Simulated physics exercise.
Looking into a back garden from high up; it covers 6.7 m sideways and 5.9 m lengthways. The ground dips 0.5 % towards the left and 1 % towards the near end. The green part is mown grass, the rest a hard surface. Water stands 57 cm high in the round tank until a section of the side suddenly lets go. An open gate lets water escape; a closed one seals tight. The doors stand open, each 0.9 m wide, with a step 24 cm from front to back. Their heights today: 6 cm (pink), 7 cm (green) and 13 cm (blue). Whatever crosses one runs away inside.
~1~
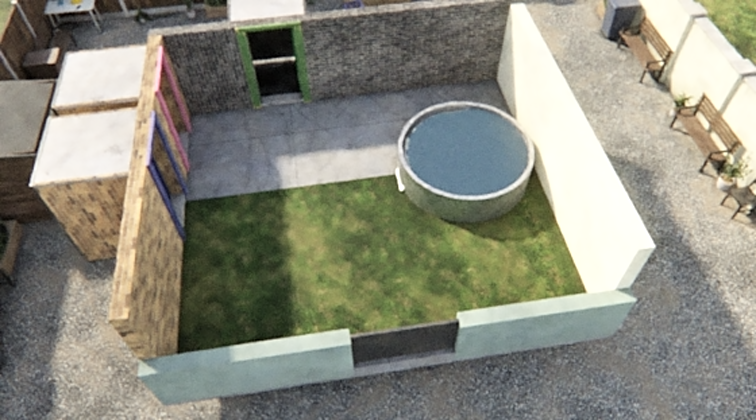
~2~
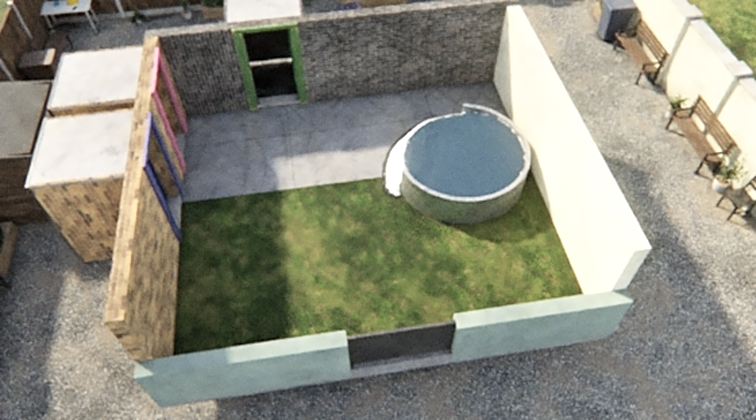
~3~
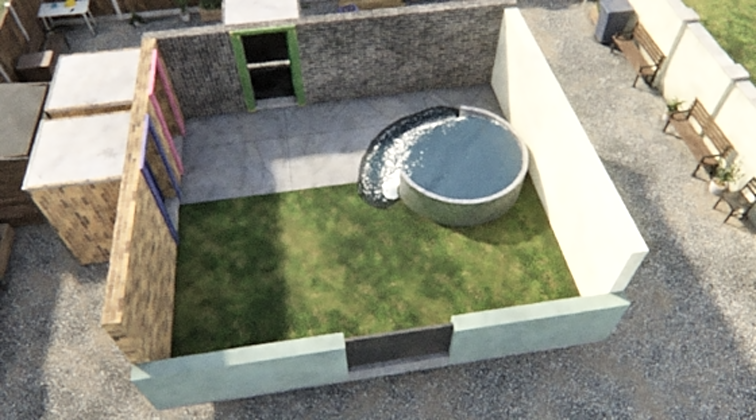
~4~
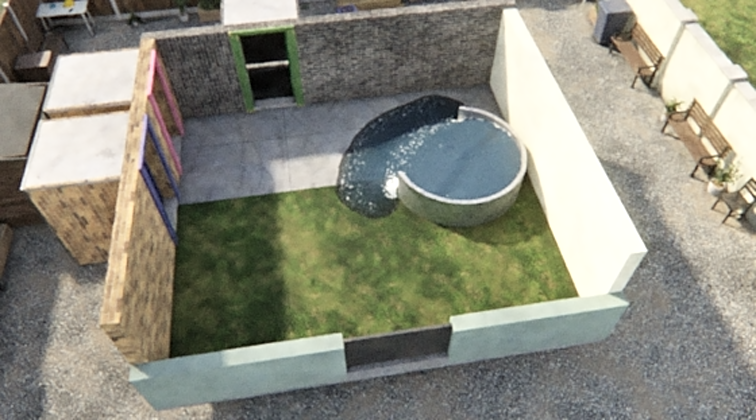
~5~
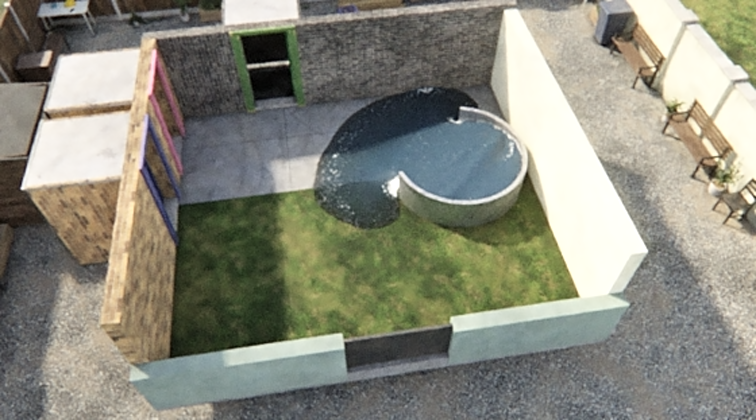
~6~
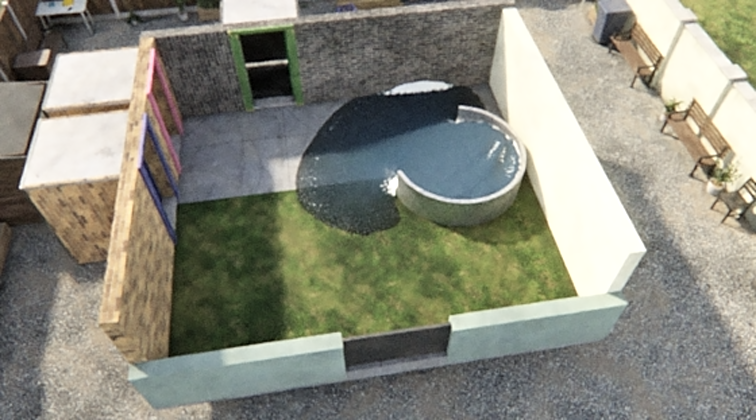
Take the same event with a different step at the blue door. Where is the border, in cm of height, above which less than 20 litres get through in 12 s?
It would have to be roughly 9.5 cm high.
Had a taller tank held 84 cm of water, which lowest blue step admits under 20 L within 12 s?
Some 14.5 cm.
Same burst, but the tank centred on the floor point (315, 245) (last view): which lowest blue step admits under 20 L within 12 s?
About 22 cm.
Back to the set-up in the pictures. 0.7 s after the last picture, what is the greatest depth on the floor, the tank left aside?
Roughly 28 cm.
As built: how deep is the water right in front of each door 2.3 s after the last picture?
In cm: Pink 30, green 12, blue 8.
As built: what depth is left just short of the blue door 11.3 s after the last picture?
About 7.5 cm.
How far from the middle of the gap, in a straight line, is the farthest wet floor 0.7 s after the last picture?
About 3.6 m.
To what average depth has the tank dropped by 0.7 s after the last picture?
Roughly 30 cm on average.
Then, 0.7 s after the last picture water covers 35 % of the floor, deepest (28 cm) near (385, 98); it has not reached the blue door.
Then, 2.3 s after the last picture water covers 55 % of the floor, deepest (34 cm) near (191, 127); 8 cm at the blue door, 0 litres in over its 13 cm step.
Then, 11.3 s after the last picture water covers 100 % of the floor, deepest (12 cm) near (167, 385); 8 cm at the blue door, 4 litres in over its 13 cm step.
At the blue door as built, the water peaked near 15 cm, 3.5 s after the last picture.
Run again over the same 12 s with other heights there, 31 litres in over 8.5 cm, 8 litres over 11.5 cm. The limit of 20 litres is kept from about 9.5 cm up.
